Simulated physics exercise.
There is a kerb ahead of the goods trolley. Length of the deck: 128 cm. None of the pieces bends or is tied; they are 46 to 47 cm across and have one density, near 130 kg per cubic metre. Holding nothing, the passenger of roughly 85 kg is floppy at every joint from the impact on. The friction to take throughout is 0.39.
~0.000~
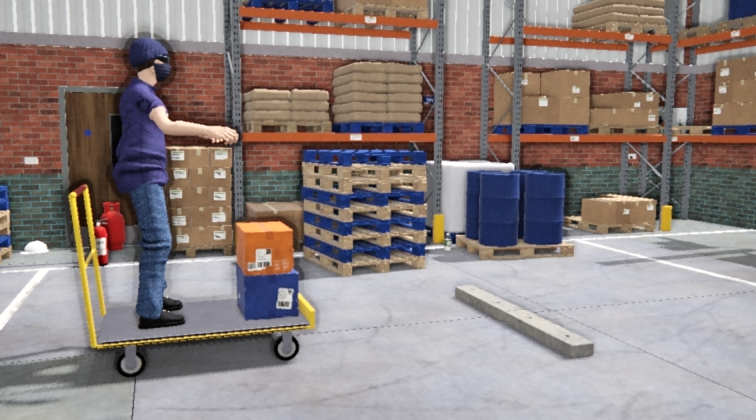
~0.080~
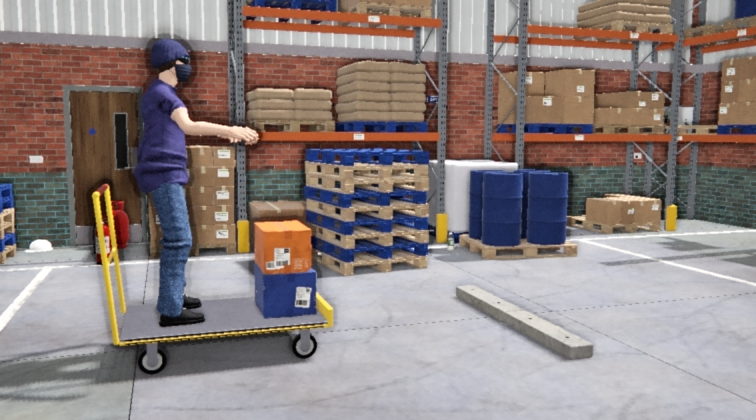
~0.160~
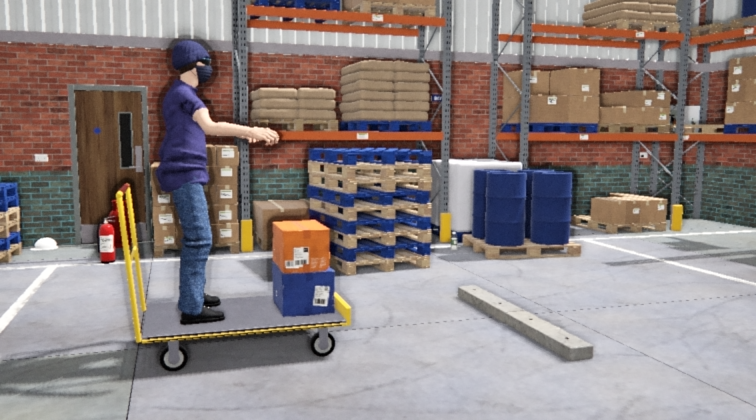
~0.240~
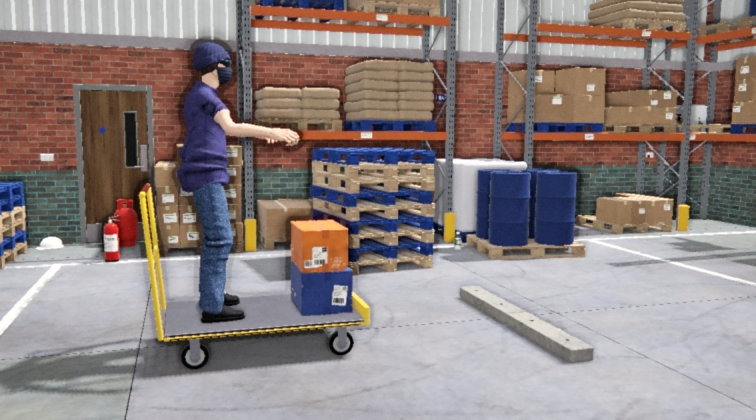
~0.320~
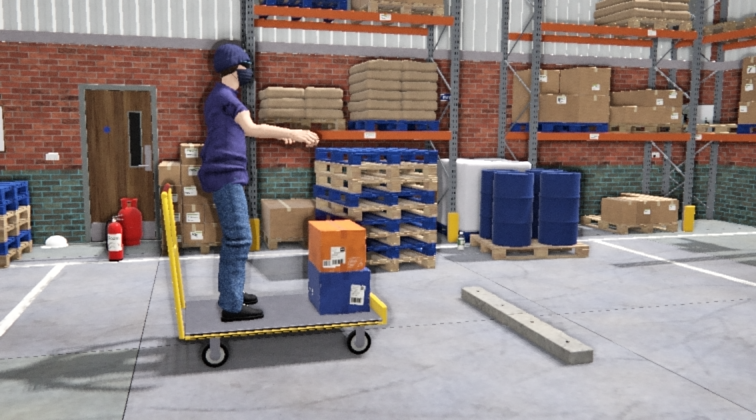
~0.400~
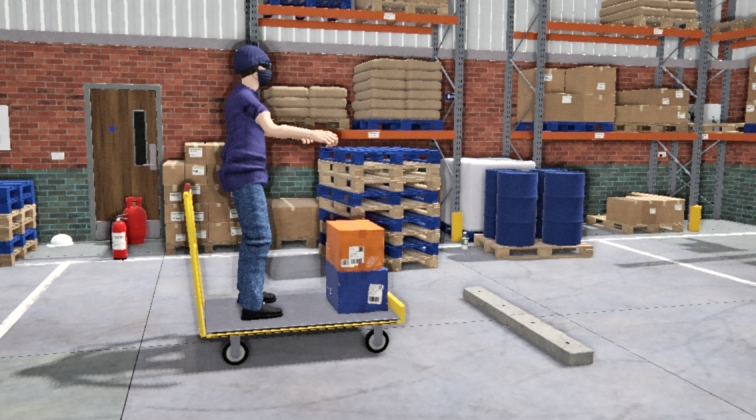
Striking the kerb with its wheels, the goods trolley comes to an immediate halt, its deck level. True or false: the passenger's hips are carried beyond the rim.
False.
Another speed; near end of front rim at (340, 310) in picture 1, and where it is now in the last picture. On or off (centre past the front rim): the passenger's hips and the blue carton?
The hips end up still in place and the blue one ends up still in place.
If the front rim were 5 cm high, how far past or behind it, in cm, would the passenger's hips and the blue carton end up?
Both stay back - hips 40 cm behind, blue 20 cm behind.
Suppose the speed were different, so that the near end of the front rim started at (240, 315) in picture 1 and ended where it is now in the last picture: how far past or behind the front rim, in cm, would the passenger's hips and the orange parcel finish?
Rest points: Hips at 100 cm past, orange at 250 cm past.
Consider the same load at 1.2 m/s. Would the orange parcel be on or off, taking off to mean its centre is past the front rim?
Result for orange: Not carried.
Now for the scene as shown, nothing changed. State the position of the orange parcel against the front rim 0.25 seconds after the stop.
It's some 5 cm out past the front rim.
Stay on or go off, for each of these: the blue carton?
End result - blue: Stays.
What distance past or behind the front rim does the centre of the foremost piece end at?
Roughly 50 cm beyond the front rim.
Impact comes at 1.05 s.
After 1.60 s the passenger's hips are 43 cm behind the rim, near (469, 237) in the last picture's view.
After 2.05 s the passenger's hips are 35 cm behind the rim, near (478, 242) in the last picture's view.
Final state at 2.9 s, past the rim, orange parcel; behind it, blue carton and the passenger's hips.
